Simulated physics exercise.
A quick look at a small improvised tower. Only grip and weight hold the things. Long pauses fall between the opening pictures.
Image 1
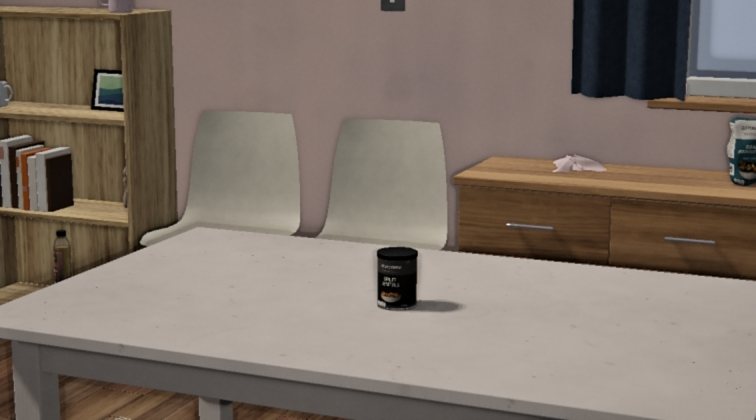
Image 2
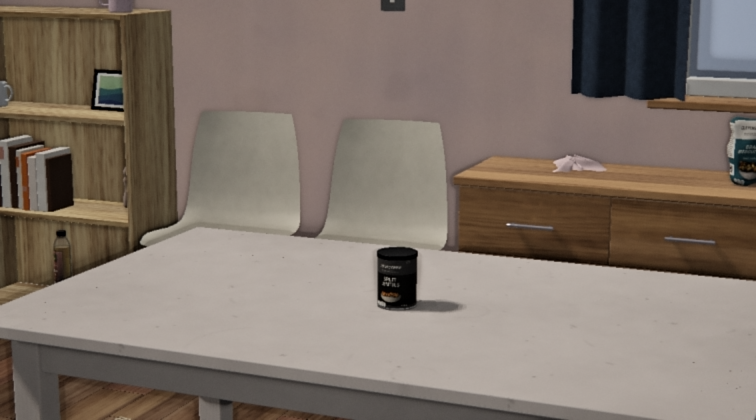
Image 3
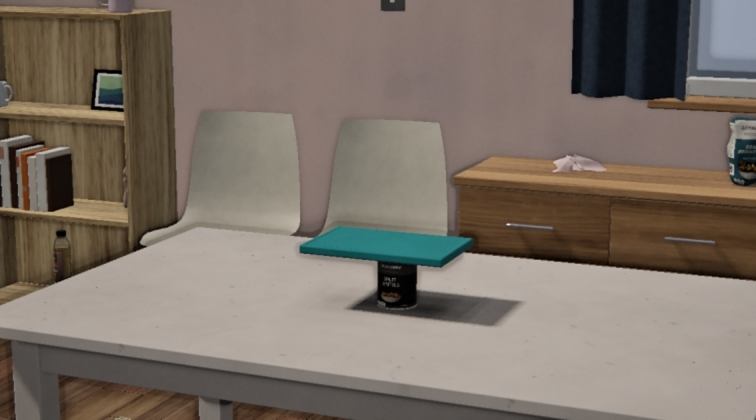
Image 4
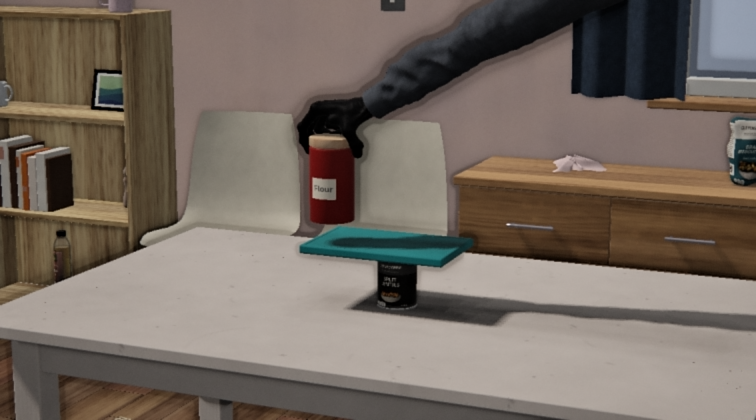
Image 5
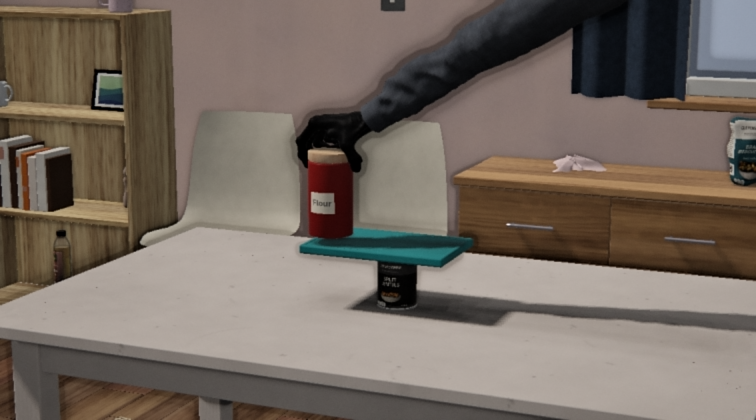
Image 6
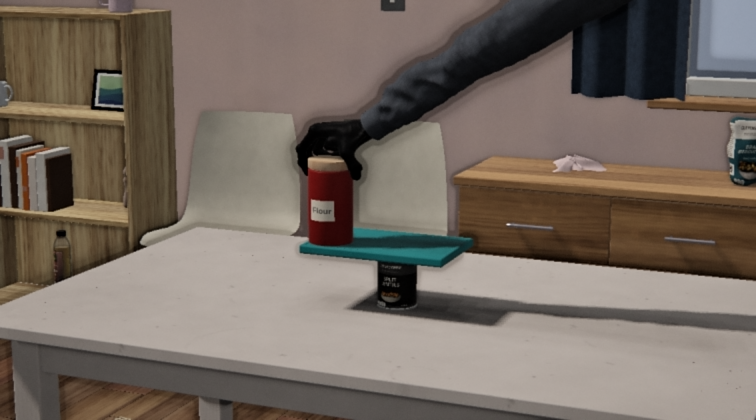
A black-gloved hand lowering a red jar onto the left end of a turquoise lid atop a small dark can, still gripping it.
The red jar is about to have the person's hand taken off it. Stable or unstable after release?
Most likely something will tip or drop.
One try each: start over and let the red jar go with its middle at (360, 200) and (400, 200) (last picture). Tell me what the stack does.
Result of try one: Collapse; result of try two: No collapse.
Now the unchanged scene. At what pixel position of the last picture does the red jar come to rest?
Roughly pixel (260, 268) in the last picture.
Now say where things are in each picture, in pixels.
The last thing is not in view yet, in the first frame.
The last thing is not in view yet, in the second frame.
The last thing is not in view yet; turquoise lid (387, 246), in the third frame.
On its way; red jar (332, 179); turquoise lid (387, 246), in the fourth frame.
On its way; red jar (331, 193); turquoise lid (387, 246), in the fifth frame.
Set down, still held; red jar (331, 200); turquoise lid (387, 246), in the sixth frame.
Then, 0.30 s past the last view, red jar now fallen; turquoise lid rocked 66° from its first pose.
Then, 0.40 s past the last view, turquoise lid rocked 67° from its first pose.
Then, 0.90 s past the last view, turquoise lid rocked 39° from its first pose.
Finally, fallen, red jar; down or leaning hard in the stack, turquoise lid; black tin still in place. Final places as the last picture's camera would see them, red jar near (259, 268). The stack gives way.
